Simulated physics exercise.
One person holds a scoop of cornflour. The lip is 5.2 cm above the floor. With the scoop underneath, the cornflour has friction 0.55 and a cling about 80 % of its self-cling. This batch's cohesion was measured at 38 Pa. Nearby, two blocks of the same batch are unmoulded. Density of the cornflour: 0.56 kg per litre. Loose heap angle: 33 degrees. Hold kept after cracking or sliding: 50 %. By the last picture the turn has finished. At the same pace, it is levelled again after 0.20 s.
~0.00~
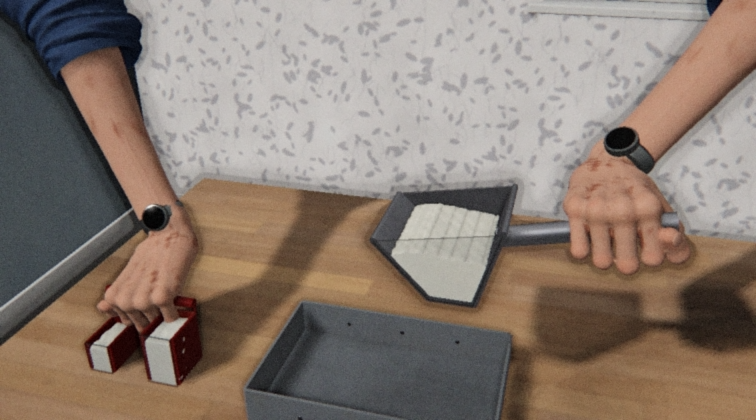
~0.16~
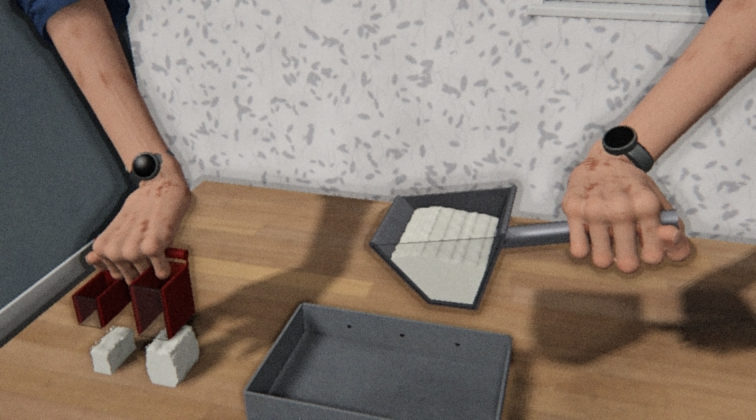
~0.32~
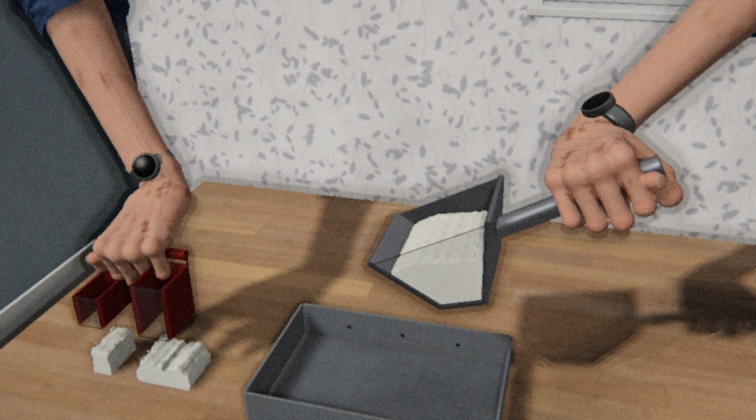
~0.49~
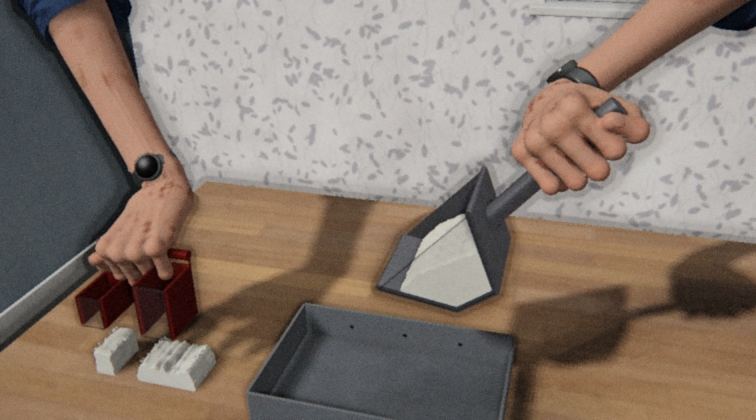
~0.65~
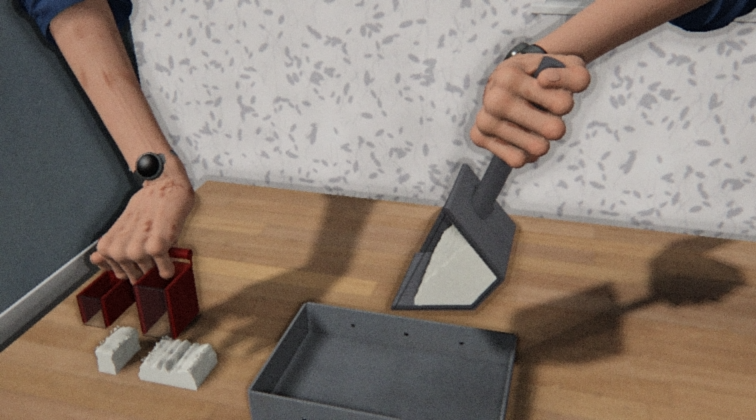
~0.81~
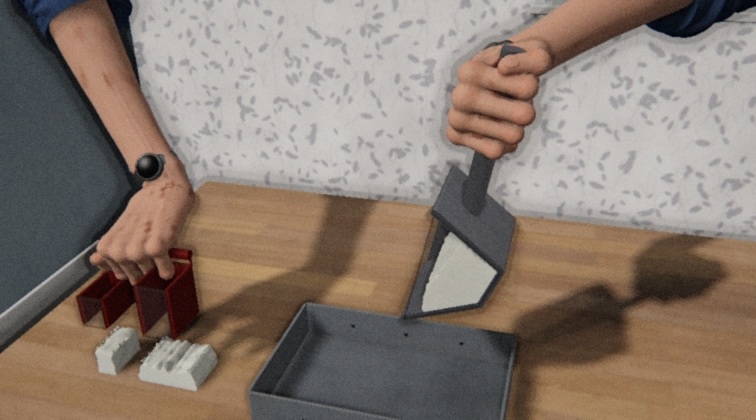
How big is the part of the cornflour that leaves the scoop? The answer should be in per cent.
About 0 %.
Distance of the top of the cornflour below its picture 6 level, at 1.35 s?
Some 1.5 cm.
After 1.06 s, the scoop is at 65 degrees and 0 % has left it.
After 1.35 s, the scoop is at 36 degrees and 0 % has left it.
After 1.64 s, the scoop is at 3 degrees and 0 % has left it.
After 1.93 s, the scoop is at 0 degrees and 0 % has left it.
After 2.03 s, the scoop is at 0 degrees and 0 % has left it.
